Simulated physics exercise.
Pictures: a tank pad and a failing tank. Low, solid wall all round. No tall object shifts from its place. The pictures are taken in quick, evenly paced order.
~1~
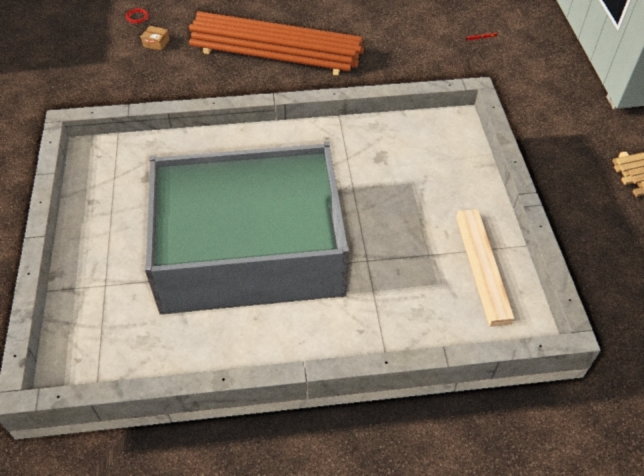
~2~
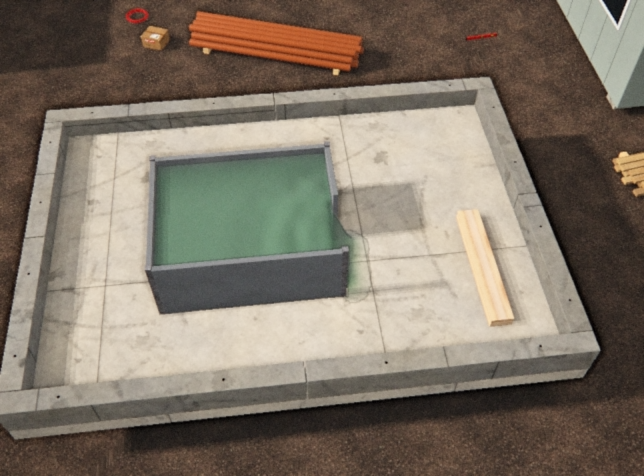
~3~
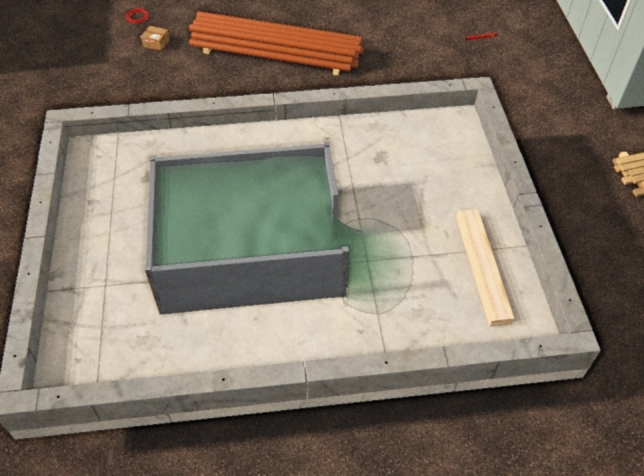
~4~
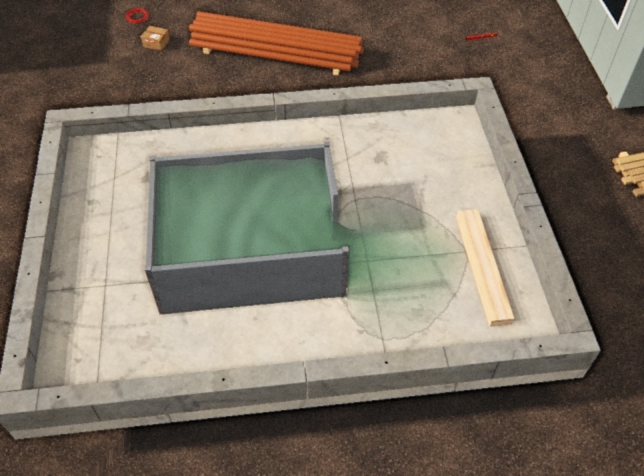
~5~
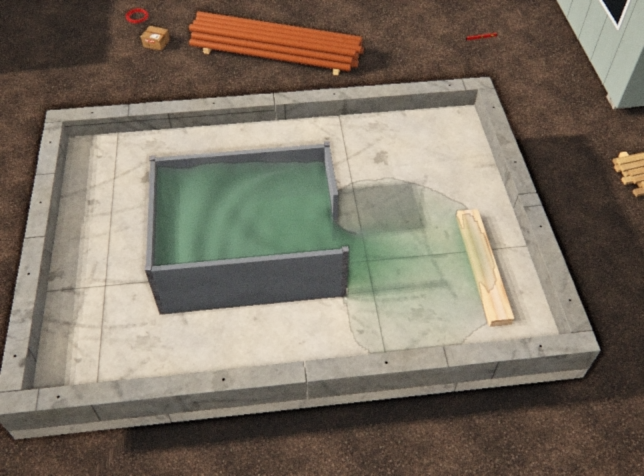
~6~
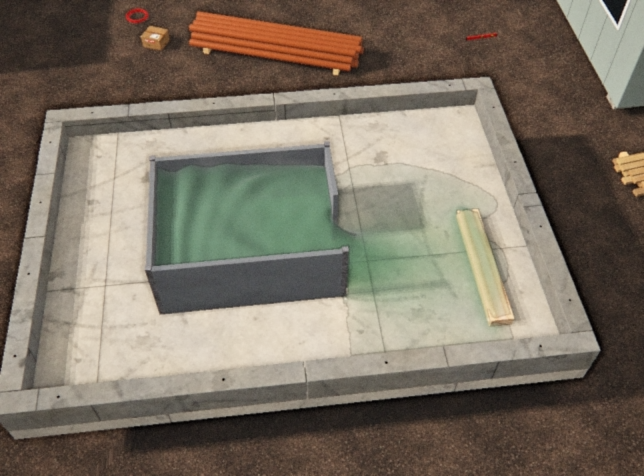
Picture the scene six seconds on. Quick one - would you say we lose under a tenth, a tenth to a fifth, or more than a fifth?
Seems the part that spills out comes in below a tenth.
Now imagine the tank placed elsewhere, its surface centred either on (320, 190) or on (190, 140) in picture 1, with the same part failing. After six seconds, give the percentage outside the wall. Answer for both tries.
Note: Try one close to 2 in a hundred, try two close to 2.
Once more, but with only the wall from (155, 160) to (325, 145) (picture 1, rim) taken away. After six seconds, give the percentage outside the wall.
My estimate is near 14 percent.
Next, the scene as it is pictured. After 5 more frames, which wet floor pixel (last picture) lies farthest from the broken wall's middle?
By then the tip should be at about (472, 126).
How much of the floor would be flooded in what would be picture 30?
I'd put it at roughly 75 per cent.
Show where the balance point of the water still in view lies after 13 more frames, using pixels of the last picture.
Near pixel (357, 244).
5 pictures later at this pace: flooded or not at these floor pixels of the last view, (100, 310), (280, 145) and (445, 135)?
Spared, spared, submerged.
A moment on, water covers 25 % of the floor; the low wall has let 0 % over.
Next, water covers 30 % of the floor; the low wall has let 0 % over.
Then, water covers 35 % of the floor; the low wall has let 2 % over.
Later, water covers 60 % of the floor; the low wall has let 3 % over.
In the end, water covers 80 % of the floor; the low wall has let 3 % over.
